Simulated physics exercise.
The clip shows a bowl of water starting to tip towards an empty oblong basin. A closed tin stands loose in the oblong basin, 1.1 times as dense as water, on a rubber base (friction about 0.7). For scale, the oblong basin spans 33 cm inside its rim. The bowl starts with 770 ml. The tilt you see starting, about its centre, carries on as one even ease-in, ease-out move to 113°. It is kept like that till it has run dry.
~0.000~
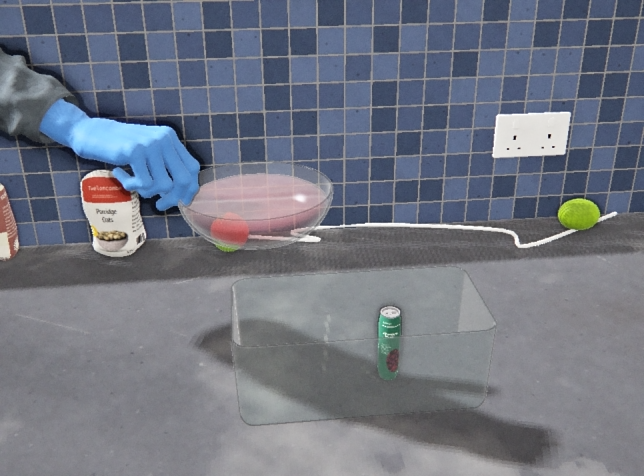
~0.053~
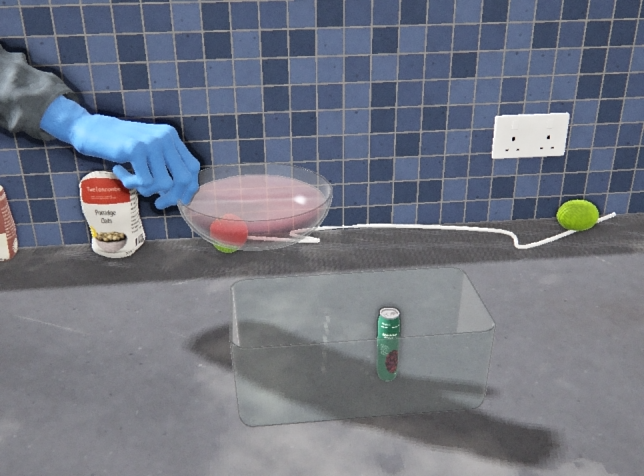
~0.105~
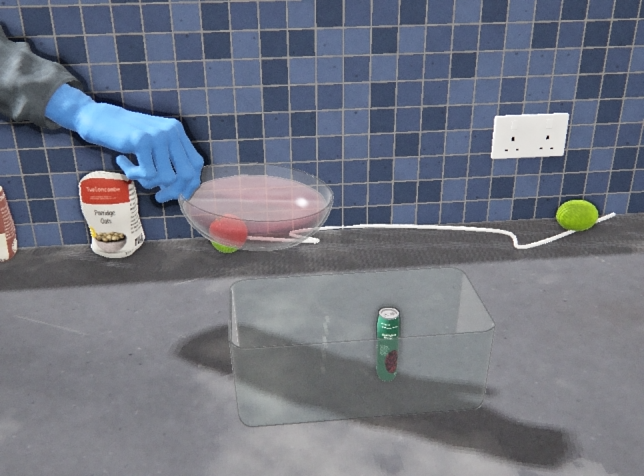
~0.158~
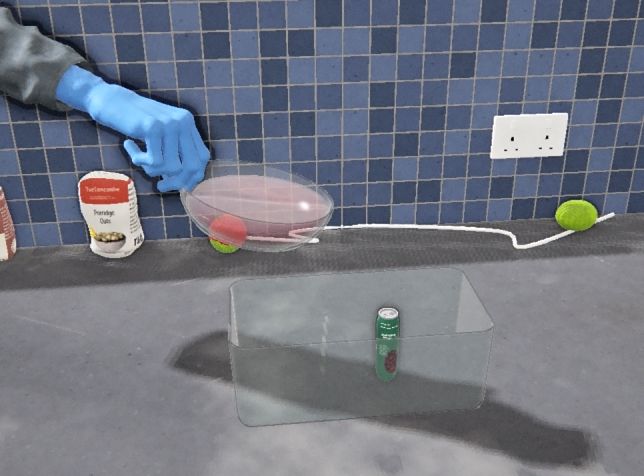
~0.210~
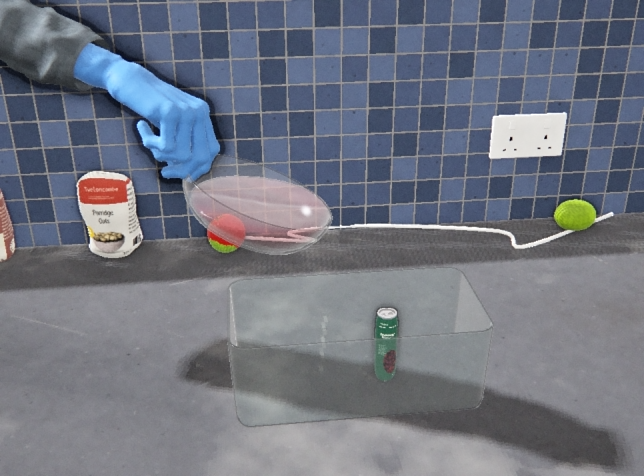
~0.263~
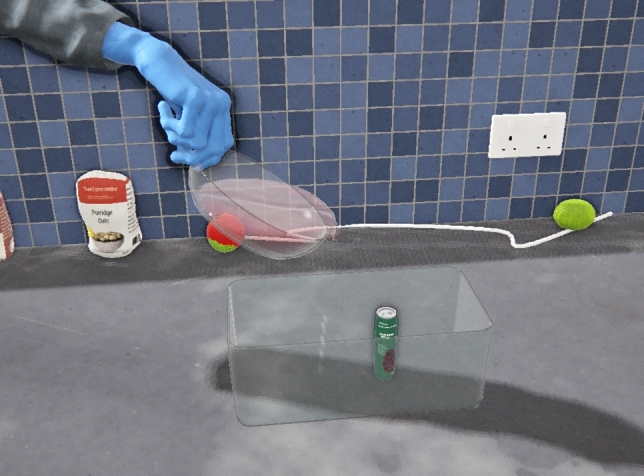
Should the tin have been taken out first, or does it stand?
It goes over.
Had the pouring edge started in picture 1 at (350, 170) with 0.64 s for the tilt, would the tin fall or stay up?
Then it falls.
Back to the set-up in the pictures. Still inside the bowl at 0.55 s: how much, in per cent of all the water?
Some 1 per cent.
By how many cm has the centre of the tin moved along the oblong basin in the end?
Some 4.5 cm.
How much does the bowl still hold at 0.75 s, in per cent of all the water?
About 0 per cent.
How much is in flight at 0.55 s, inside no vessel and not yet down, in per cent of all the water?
Near 14 in a hundred.
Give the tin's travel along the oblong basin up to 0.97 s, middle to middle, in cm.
Some 2 cm.
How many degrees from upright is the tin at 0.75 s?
Near 5° from upright.
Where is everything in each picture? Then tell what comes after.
In the first picture, it leans 0°; its right rim is at (331, 186); the water meets the walls at (183, 201) and (327, 194); the oblong basin's rim runs from (232, 313) to (480, 296); the tin's top is at (390, 315).
In the second picture, it leans 2°; its right rim is at (331, 189); the water meets the walls at (182, 201) and (326, 197).
In the third picture, it leans 6°; its right rim is at (332, 195); the water meets the walls at (183, 199) and (327, 199).
In the fourth picture, it leans 13°; its right rim is at (332, 203); the water meets the walls at (186, 195) and (329, 203).
In the fifth picture, it leans 23°; its right rim is at (330, 215); the water meets the walls at (189, 193) and (321, 206); 1 per cent is over the edge.
In the sixth picture, it leans 34°; its right rim is at (326, 228); the water meets the walls at (198, 193) and (310, 210); 10 per cent is over the edge.
After 0.55 s the tilt is 99° and 1 per cent is still to pour; the tin leans 4°.
After 0.75 s the tilt is 113° and 0 per cent is still to pour; the tin leans 4°.
After 0.97 s the tilt is 113° and 0 per cent is still to pour; the tin leans 47°.
After 1.21 s the tilt is 113° and 0 per cent is still to pour; the tin lies on its side.
In the end the tin lies on its side.
